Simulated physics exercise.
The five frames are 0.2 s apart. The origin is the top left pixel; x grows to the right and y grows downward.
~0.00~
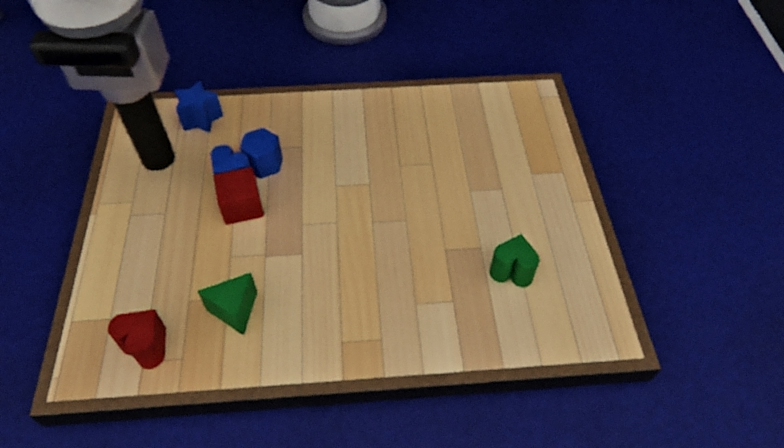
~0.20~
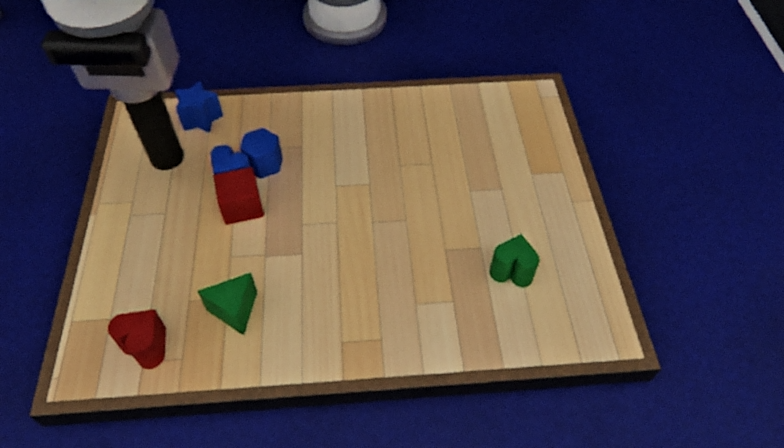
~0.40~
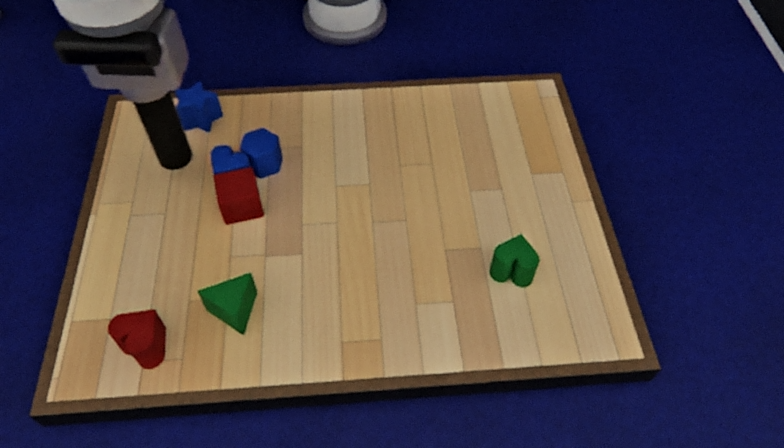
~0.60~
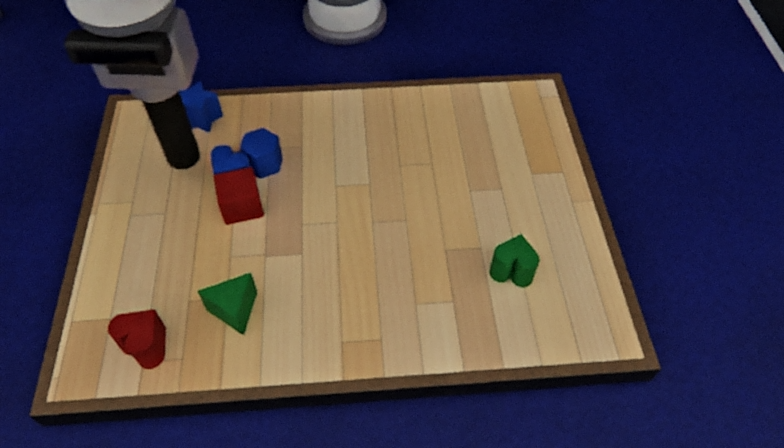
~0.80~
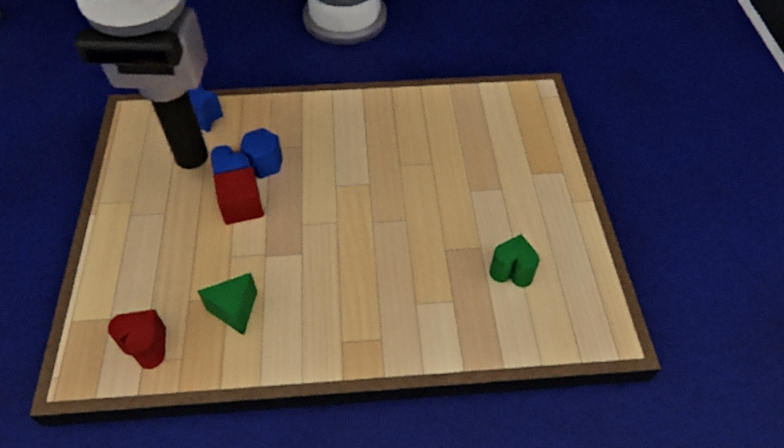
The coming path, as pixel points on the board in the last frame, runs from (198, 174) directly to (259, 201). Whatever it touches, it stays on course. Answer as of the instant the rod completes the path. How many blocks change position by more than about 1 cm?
I predict three or more.
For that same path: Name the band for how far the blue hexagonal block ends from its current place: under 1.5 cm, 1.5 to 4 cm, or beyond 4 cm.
Ends 1.5 to 4 cm away.
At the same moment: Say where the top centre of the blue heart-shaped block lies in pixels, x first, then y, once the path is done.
The centre of its top face lies at (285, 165).
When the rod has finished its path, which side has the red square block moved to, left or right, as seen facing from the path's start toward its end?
To the path's right.
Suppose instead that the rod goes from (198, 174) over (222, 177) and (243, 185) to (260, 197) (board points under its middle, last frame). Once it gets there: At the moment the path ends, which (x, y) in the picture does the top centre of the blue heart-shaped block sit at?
The middle of its upper face should be somewhere near (287, 176).
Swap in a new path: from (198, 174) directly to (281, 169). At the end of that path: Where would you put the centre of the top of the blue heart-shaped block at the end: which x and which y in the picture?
I expect it at (289, 169).
The first path, step by step. Halfway along, rod at (223, 172); blue heart-shaped block at (254, 162); red square block at (245, 193); blue hexagonal block at (272, 139), turned 30° anticlockwise.
At the end, rod at (254, 185); blue star unmoved; blue heart-shaped block at (285, 165), turned 45° anticlockwise; red square block at (270, 211), turned 30° clockwise; blue hexagonal block at (279, 139), turned 55° anticlockwise.
